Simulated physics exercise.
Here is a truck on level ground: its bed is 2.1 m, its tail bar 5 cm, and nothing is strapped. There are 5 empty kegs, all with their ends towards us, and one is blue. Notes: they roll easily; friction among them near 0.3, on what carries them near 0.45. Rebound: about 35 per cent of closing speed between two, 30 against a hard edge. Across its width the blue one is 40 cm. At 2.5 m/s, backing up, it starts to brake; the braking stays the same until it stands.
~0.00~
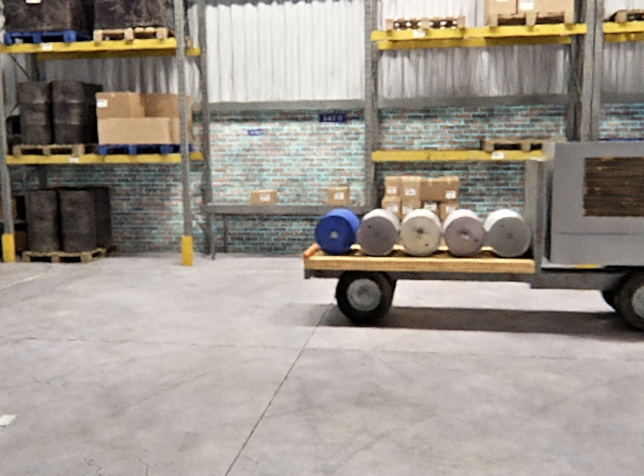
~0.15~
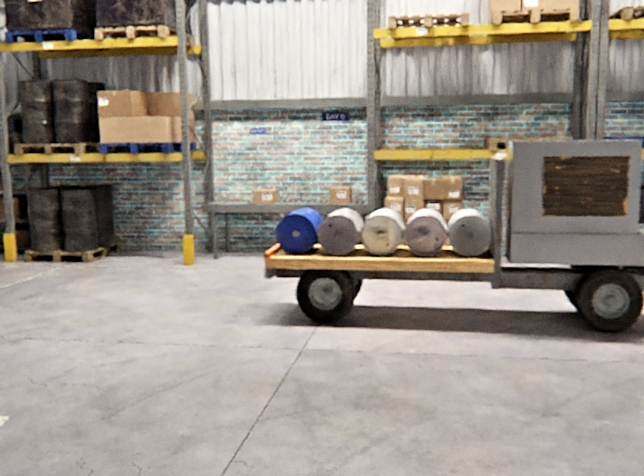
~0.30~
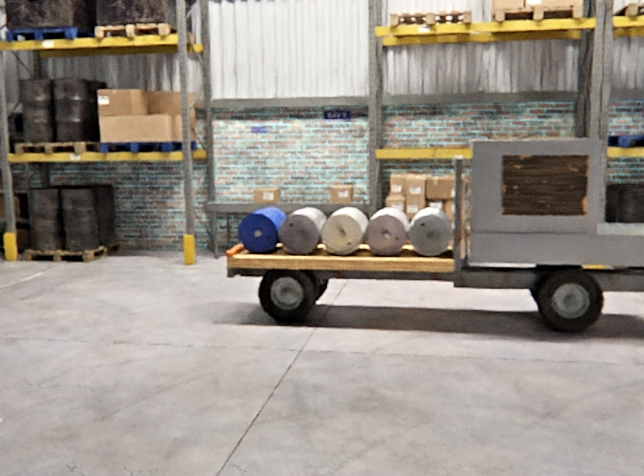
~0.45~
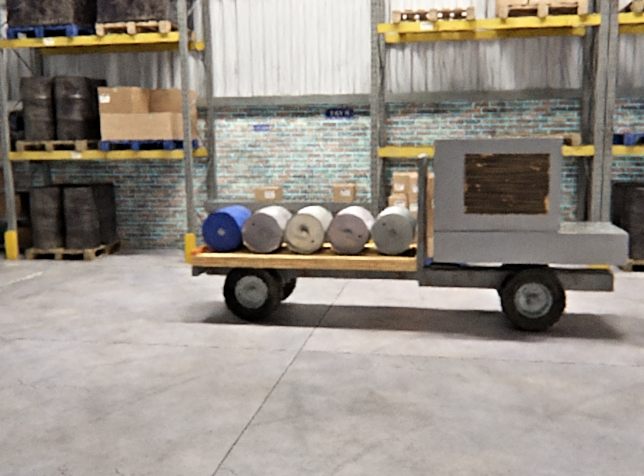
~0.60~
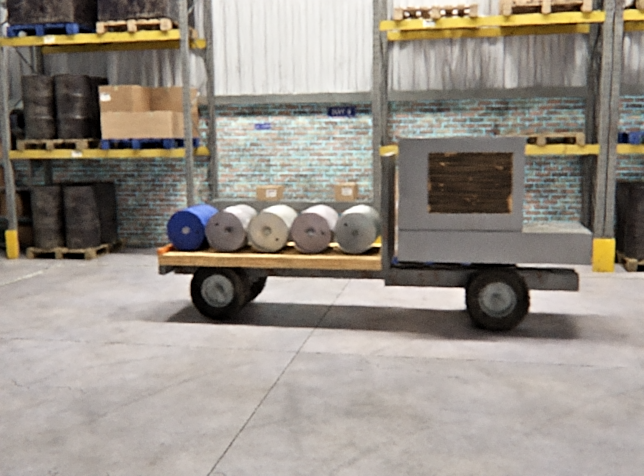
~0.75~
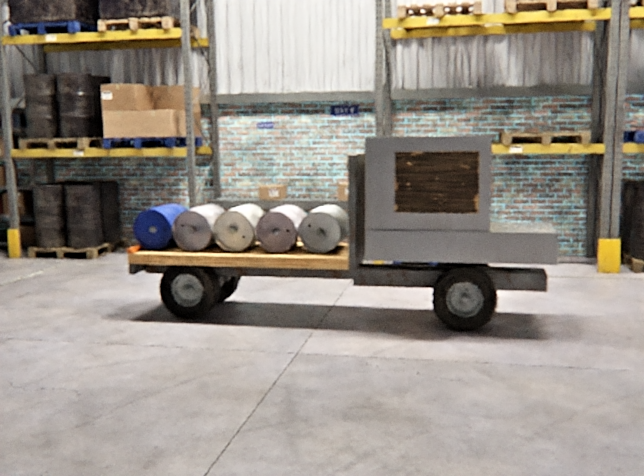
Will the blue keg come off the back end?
The blue item never gets past.
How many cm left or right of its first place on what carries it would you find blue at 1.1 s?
By then blue sits 10 left of where it began.
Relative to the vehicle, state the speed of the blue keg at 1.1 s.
0.0 m/s or so.
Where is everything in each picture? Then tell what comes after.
Blue (334, 235); tail bar at (306, 256); speed 2.5 m/s; 5 of the 5 make up the bottom layer on the bed, in the first picture.
Blue (295, 234); tail bar at (267, 255); speed 2.4 m/s, in the second picture.
Blue (257, 234); tail bar at (229, 255); speed 2.3 m/s, in the third picture.
Blue (220, 232); tail bar at (193, 253); speed 2.2 m/s, in the fourth picture.
Blue (184, 231); tail bar at (160, 252); speed 2.0 m/s, in the fifth picture.
Blue (151, 230); tail bar at (130, 251); speed 1.9 m/s, in the sixth picture.
Then, 1.1 s in, blue is on the bed, 10 cm from the bar; 0 of 5 are off.
In the end (3.9 s), blue is on the bed, 15 cm from the bar; 0 of 5 are off.
